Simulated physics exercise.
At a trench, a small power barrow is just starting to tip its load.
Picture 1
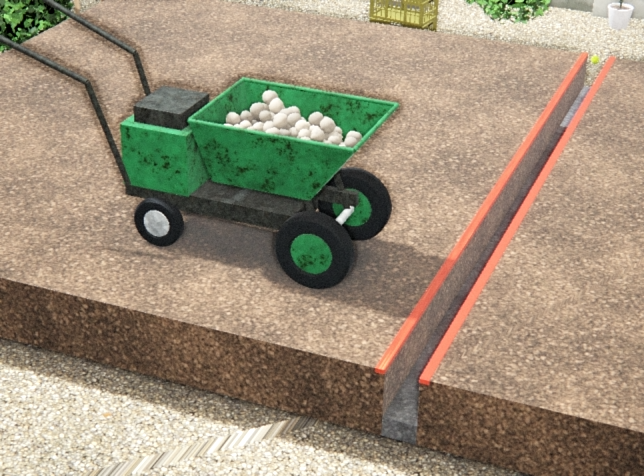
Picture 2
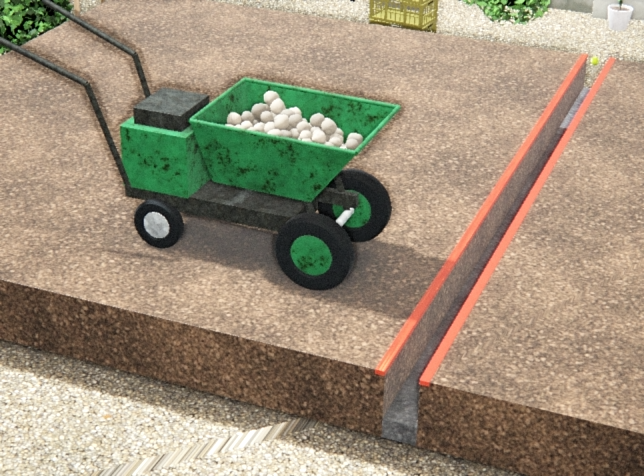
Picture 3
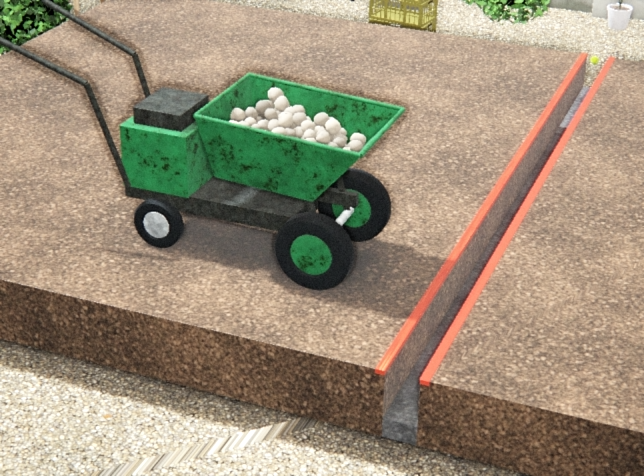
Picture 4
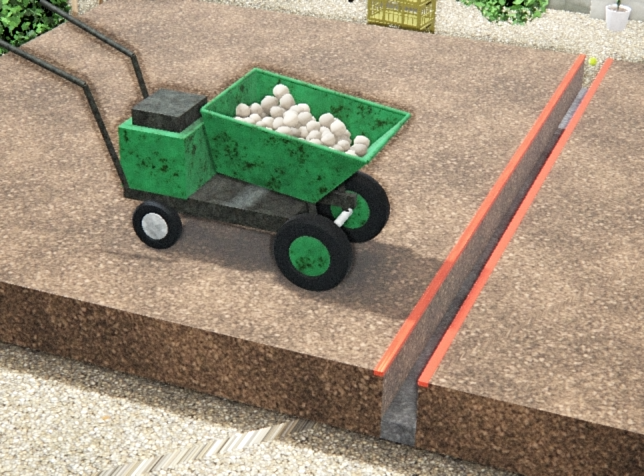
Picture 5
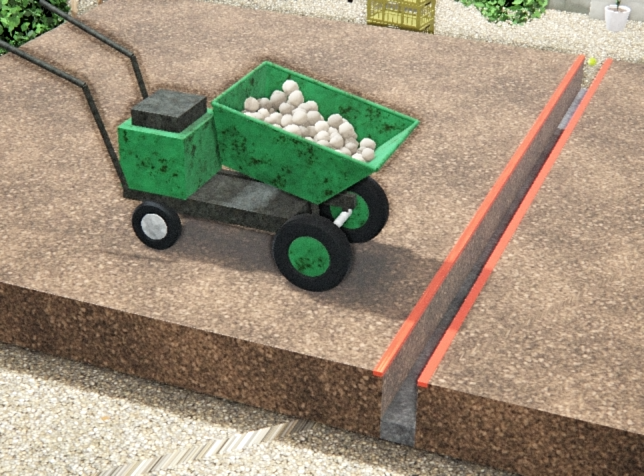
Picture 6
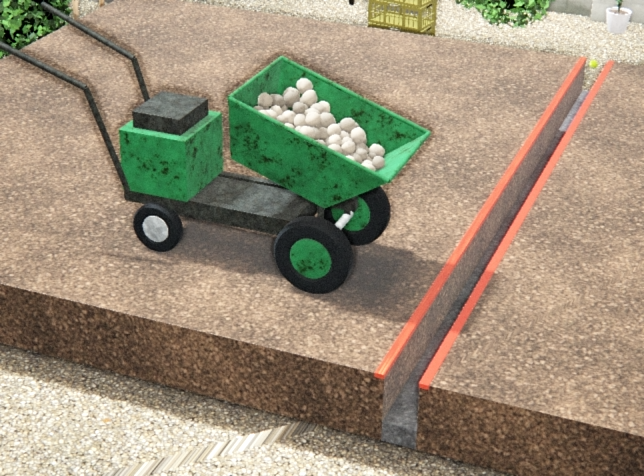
A small green power barrow with black handles and a skip of pale, rounded pebbles stands on a slab of brown ground, seen from above and to one side. To its right a narrow, red-edged trench runs away towards a yellow crate and pale gravel behind. The skip begins level, then tilts slowly forward to the right, while the wheels and view stay still.
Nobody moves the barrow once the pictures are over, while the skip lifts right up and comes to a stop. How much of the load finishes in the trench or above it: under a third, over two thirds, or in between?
In between, a third to two thirds.
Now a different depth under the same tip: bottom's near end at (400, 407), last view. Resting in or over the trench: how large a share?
It works out to some 40 percent.
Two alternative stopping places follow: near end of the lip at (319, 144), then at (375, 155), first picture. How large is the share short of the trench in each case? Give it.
About 10 per cent first, about 0 per cent second.
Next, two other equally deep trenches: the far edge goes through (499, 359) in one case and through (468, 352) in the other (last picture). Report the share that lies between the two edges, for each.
Roughly 100 % and 90 %.
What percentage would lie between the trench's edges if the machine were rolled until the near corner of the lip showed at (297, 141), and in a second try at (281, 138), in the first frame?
About 40 and 30 per cent.
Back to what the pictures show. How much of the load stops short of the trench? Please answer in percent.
I'd put it at around 0 percent.
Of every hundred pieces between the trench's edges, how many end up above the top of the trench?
10 in a hundred.
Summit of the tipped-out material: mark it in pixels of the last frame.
The topmost point rests at roughly pixel (503, 287) in the last view.
Just after the last frame, skip tipped steeply; every one in the skip.
A moment on, skip tipped right over; the larger part in the skip; about a tenth in or heaped over the trench; about a tenth beyond it; just a few falling.
Further on, skip tipped right over; roughly a quarter in the skip; roughly a third in or heaped over the trench; roughly half beyond it.
When it is over, skip tipped right over; about a tenth in the skip; roughly half in or heaped over the trench; roughly half beyond it.
